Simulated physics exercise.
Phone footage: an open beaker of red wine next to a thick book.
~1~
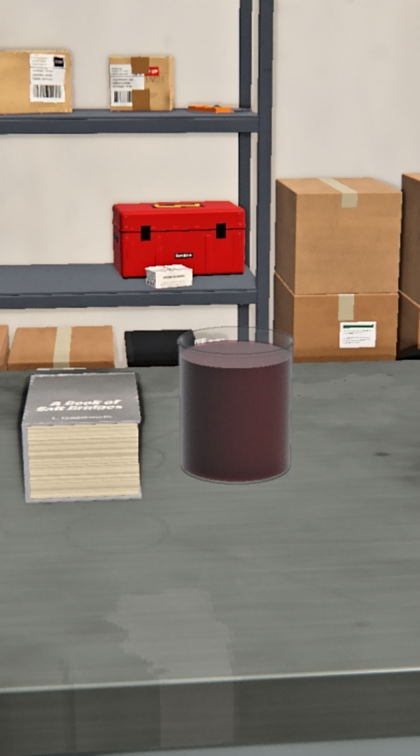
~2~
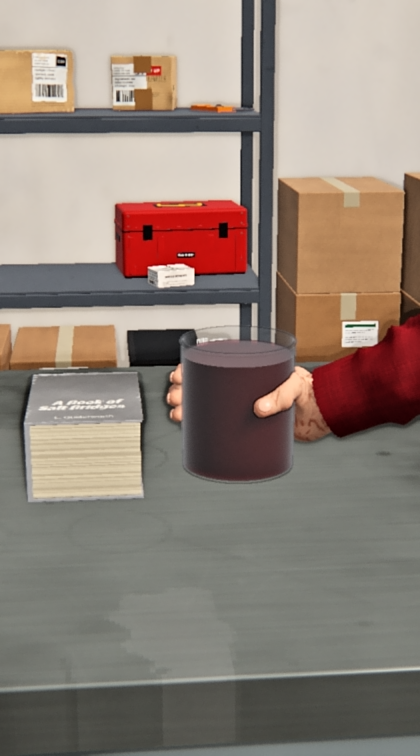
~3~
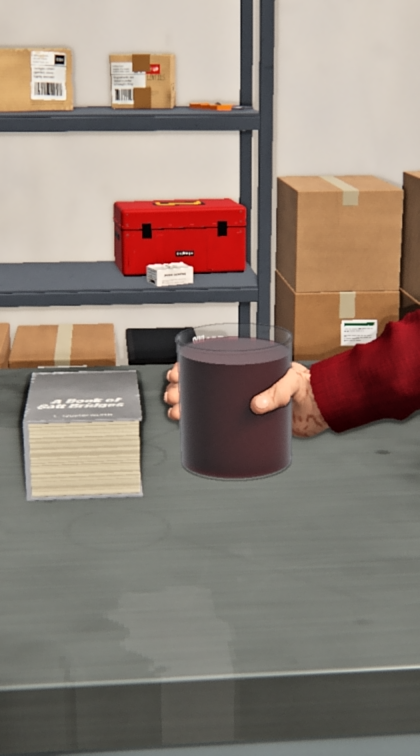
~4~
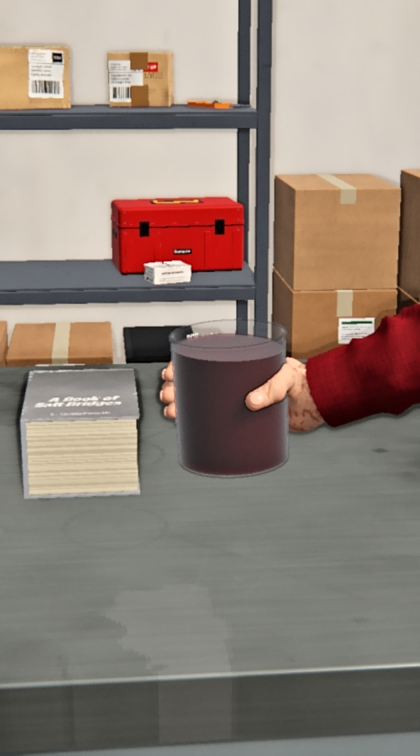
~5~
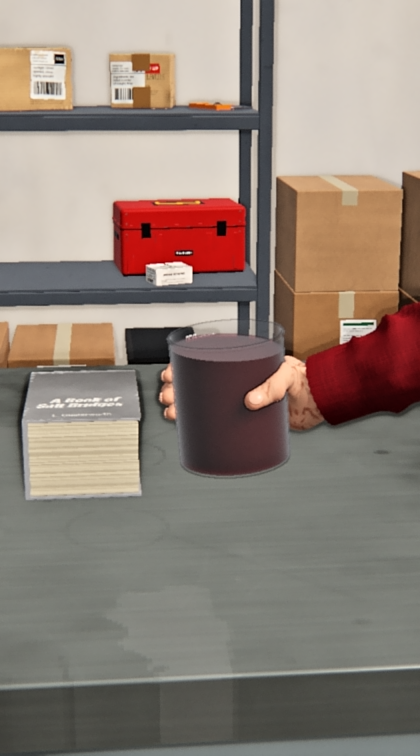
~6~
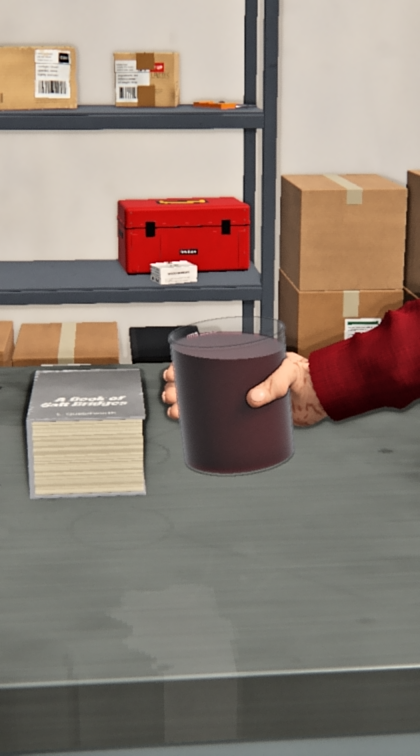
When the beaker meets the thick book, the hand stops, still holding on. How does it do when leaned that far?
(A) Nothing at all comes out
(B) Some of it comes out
Some of it comes out (B).
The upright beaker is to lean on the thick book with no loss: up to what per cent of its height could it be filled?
I'd put it close to 80 per cent.
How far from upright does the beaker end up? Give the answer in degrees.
Around 30°.
Shortly, the beaker leans by about 15°; none is lost.
Then, the beaker leans by about 25°; it has lost some; nearly all of the red wine is inside.
At the finish, the beaker leans by about 30°, against the thick book; it has lost some; nearly all of the red wine is inside.
